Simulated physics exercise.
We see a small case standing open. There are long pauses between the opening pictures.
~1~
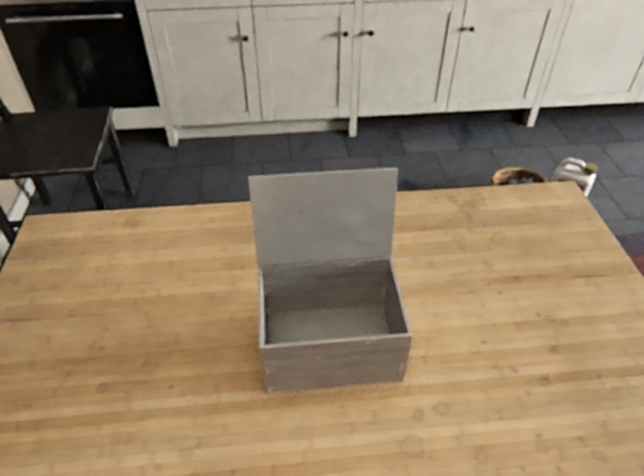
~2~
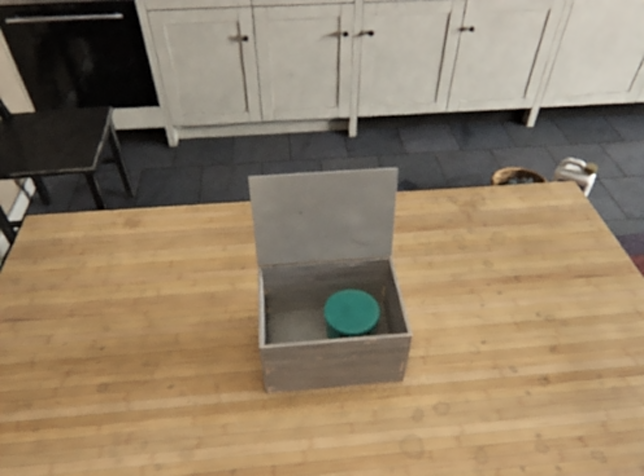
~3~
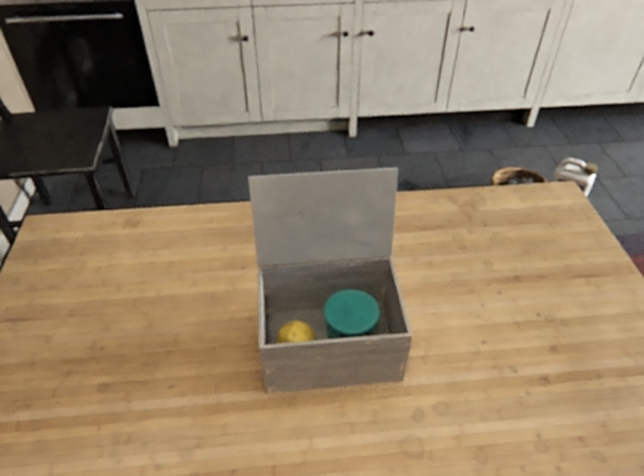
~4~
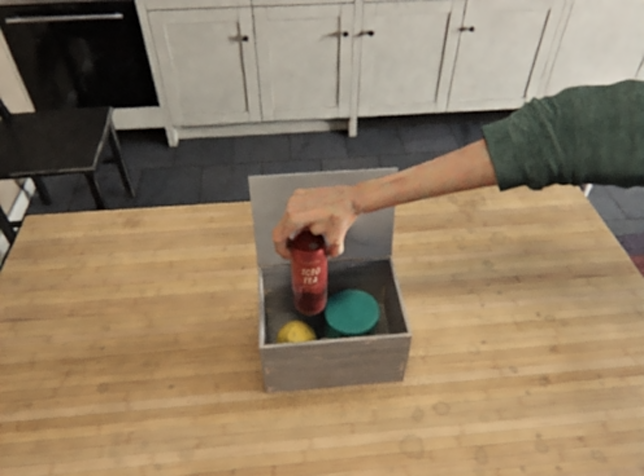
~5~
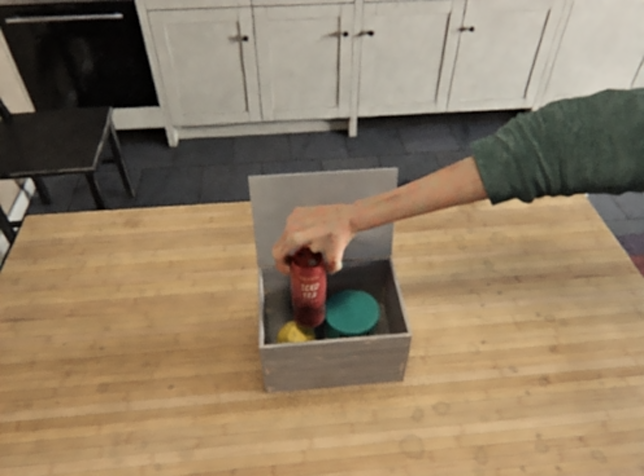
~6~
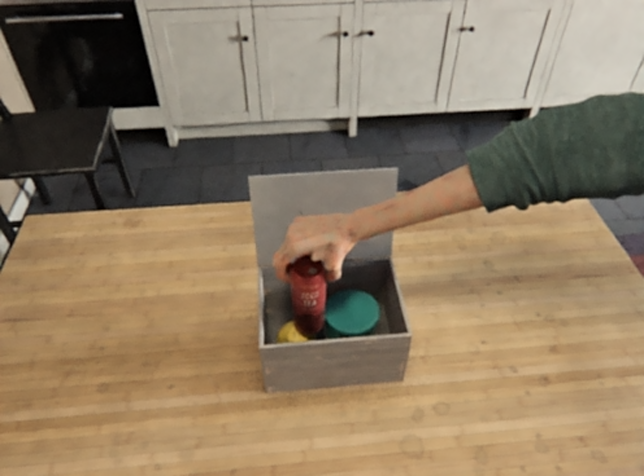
Hand lowering a red can into an open grey box on a wooden table, beside a turquoise tub and yellow object.
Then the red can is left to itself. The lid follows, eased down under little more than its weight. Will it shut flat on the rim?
Outcome: The lid closes.
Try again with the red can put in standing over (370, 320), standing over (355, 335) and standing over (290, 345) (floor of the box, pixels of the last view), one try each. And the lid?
First try: It stays ajar; second try: It is held up; third try: It will not close.
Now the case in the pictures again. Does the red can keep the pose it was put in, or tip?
It tips.
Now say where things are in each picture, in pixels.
The last thing is not in view yet, in the first picture.
The last thing is not in view yet; turquoise tub (351, 321), in the second picture.
The last thing is not in view yet; turquoise tub (351, 321), in the third picture.
Still above its spot; red can (309, 275); turquoise tub (351, 321), in the fourth picture.
Still above its spot; red can (308, 290); turquoise tub (351, 321), in the fifth picture.
Put in, still held; red can (309, 298); turquoise tub (351, 321), in the sixth picture.
Then, 0.80 s on from there, lid starting down; red can on its side near (349, 309).
Then, 1.70 s on from there, lid 47° above the rim; red can on its side near (346, 305); yellow ball shifted a little.
Then, 2.10 s on from there, lid shut; red can on its side near (345, 303); yellow ball shifted a little.
In the end, lid shut; toppled in the box, red can; the other 2 unmoved. At the end, from the last picture's camera, red can near (345, 303).
